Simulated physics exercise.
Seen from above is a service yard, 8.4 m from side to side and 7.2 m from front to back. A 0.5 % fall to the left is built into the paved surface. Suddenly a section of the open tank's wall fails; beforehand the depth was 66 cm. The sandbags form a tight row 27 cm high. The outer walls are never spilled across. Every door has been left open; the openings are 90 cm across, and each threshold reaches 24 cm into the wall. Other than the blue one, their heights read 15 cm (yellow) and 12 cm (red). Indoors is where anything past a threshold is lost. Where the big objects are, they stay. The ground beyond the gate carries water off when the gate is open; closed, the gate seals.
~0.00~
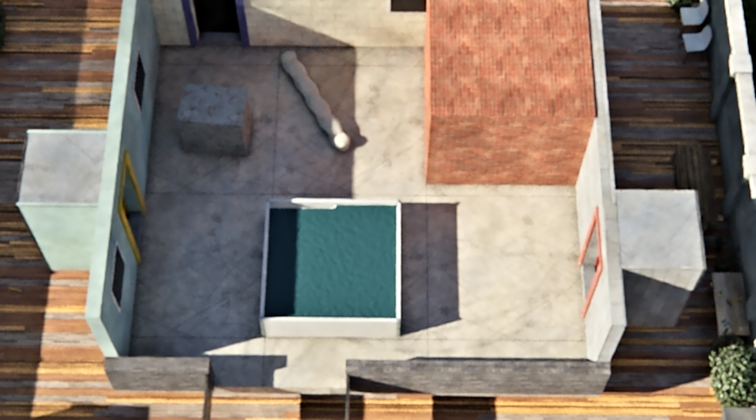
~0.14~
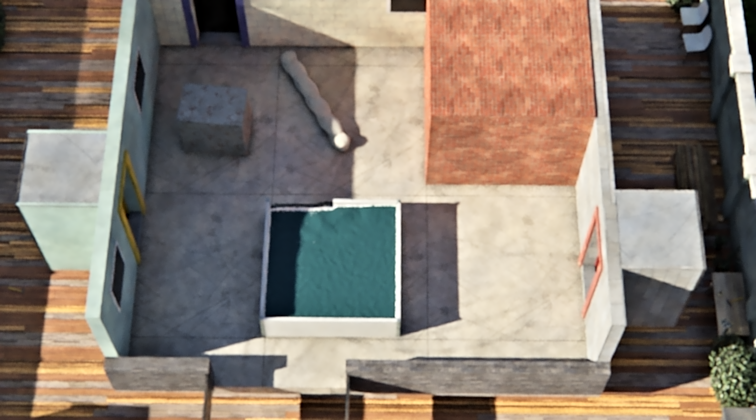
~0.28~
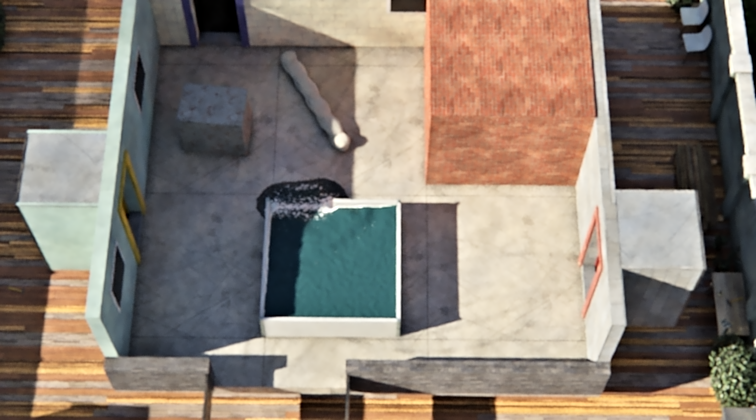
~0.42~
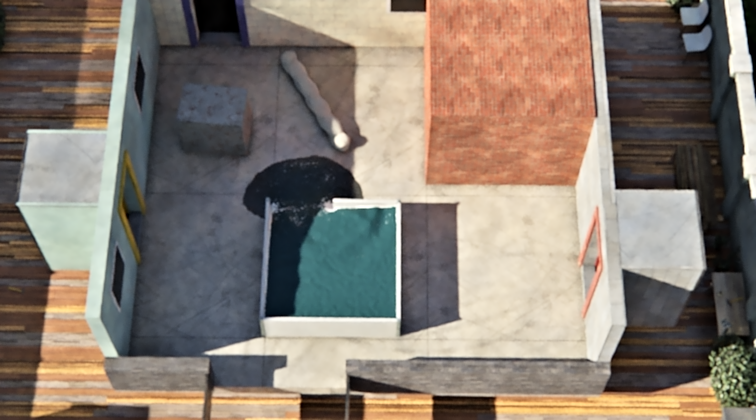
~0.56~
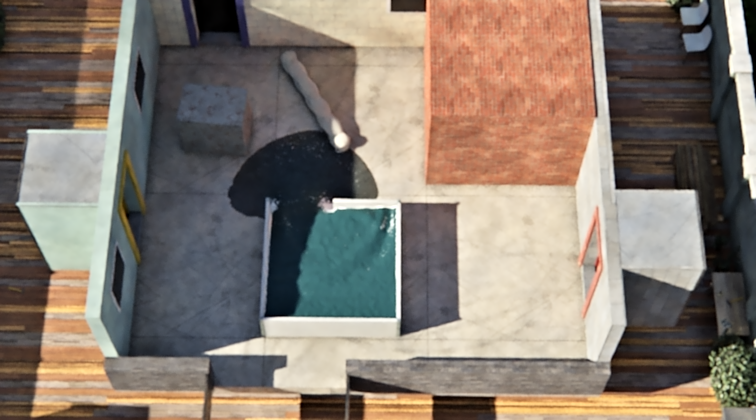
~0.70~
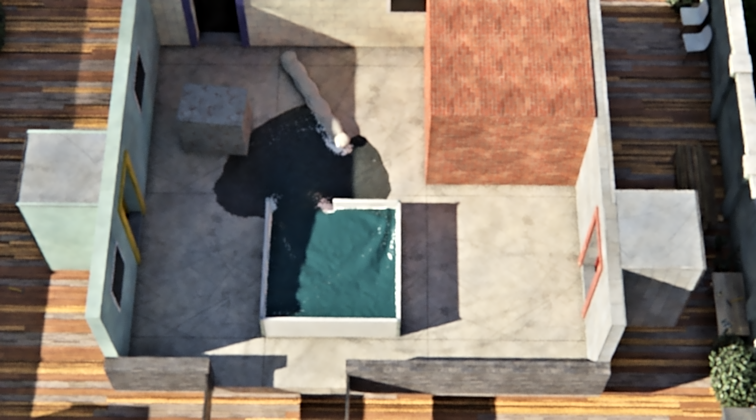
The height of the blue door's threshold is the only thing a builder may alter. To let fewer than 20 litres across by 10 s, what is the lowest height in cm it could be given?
The lowest such height is close to 25 cm.
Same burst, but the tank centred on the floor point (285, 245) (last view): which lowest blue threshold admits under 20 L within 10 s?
New minimum height: Approx. 20 cm.
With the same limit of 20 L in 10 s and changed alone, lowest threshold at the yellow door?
Yellow: Roughly 6.0 cm.
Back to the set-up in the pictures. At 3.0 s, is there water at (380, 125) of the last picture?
It is wet.
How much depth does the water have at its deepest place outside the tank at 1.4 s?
Max depth: Around 42 cm.
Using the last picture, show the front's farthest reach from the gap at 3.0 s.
Close to pixel (160, 51).
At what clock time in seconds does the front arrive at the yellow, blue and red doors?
Arrival - yellow 2.4 s, blue 1.6 s, red not within the 10 s.
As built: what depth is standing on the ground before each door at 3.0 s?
In cm - yellow: 5, blue: 26, red: 0.
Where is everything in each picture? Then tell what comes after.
The first picture shows still water, 66 cm deep, in the open tank at (332, 261); the blue door at (216, 17) is dry.
In the second picture, the gap is on the far side, the front 0.3 m out at a hidden place; the back of the open tank holds 66 cm.
In the third picture, the gap is on the far side, the front 0.8 m out at (313, 183); the back of the open tank holds 66 cm.
In the fourth picture, the gap is on the far side, the front 1.3 m out at (304, 162); the back of the open tank holds 66 cm.
In the fifth picture, the gap is on the far side, the front 1.9 m out at (302, 135); the back of the open tank holds 66 cm.
In the sixth picture, water pours out on the far side and has run 2.5 m, to (300, 110); about 6 cm deep outside, 64 cm at the back; 2.2 m in a straight line remain to the blue door at (216, 17).
After 1.4 s water covers 20 % of the floor, deepest (42 cm) near (252, 127); it has not reached the blue door.
After 3.0 s water covers 40 % of the floor, deepest (44 cm) near (169, 51); 26 cm at the blue door, 57 litres in over its 13 cm threshold.
After 10.0 s water covers 80 % of the floor, deepest (17 cm) near (127, 373); 13 cm at the blue door, 187 litres in over its 13 cm threshold.
At the blue door as built, the water arrived by 1.6 s and peaked near 26 cm at 2.8 s.
Run again over the same 10 s with other heights there, 37 litres in over 22.5 cm, 5 litres over 30 cm. The limit of 20 litres is kept from about 25 cm up.
